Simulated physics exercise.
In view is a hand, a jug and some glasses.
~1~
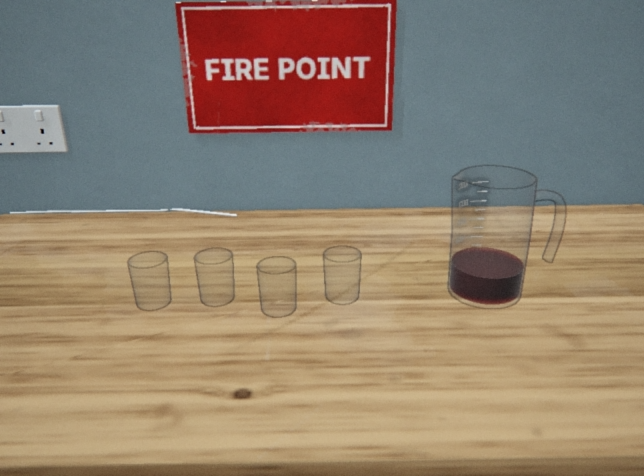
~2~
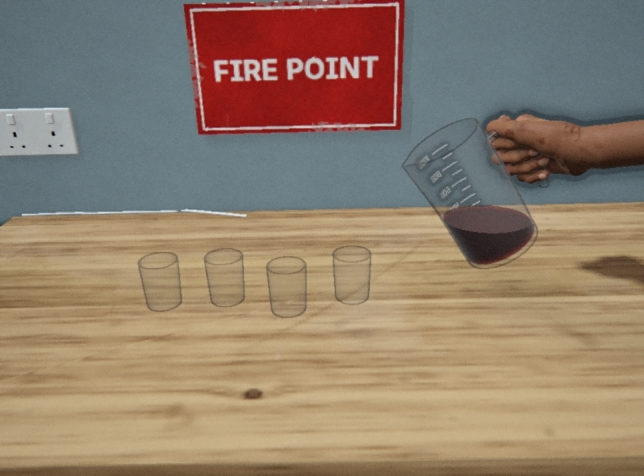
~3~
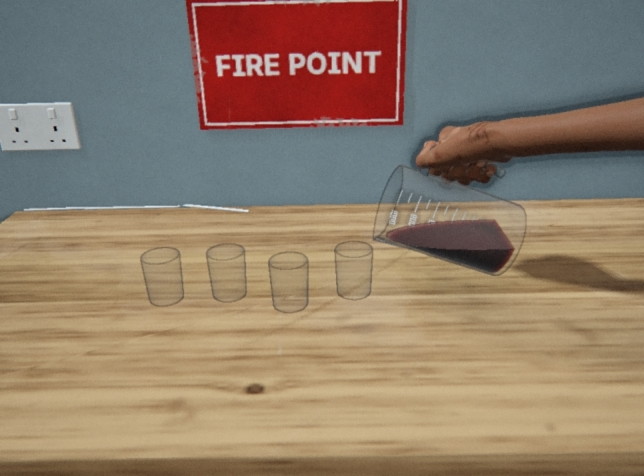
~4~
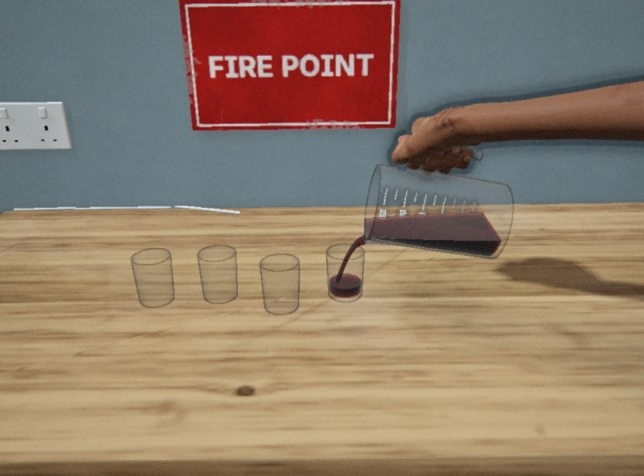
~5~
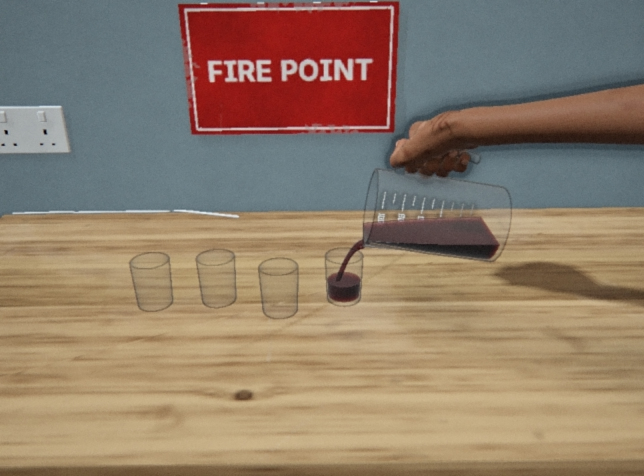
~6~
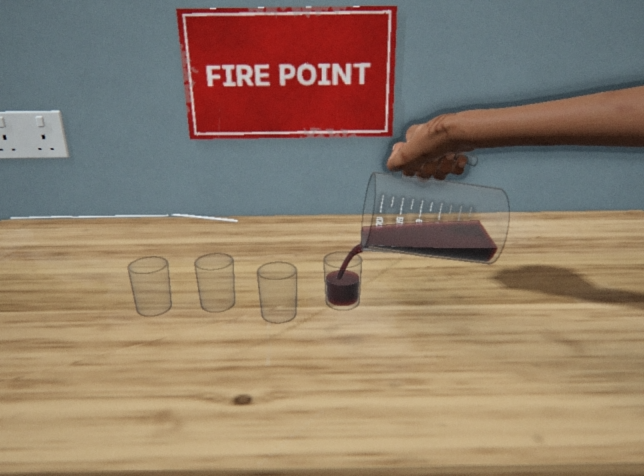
Hand lifting a jug of dark red grape juice, tilting it left and pouring into the rightmost of four empty glasses.
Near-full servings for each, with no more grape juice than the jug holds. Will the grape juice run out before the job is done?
Yes - I expect it will run out before the last one.
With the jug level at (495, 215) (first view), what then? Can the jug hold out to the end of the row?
Honestly, I think it's adequate.
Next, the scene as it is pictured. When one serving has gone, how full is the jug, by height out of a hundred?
I'd guess near 15 in a hundred.
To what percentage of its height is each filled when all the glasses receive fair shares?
Each would be filled to around 70 per cent of its height.
A moment on, the first is about three quarters full.
Further on, the first is done and the jug has about two thirds of its load.
When it is over, the jug is empty with three filled and the next at a little of a serving.
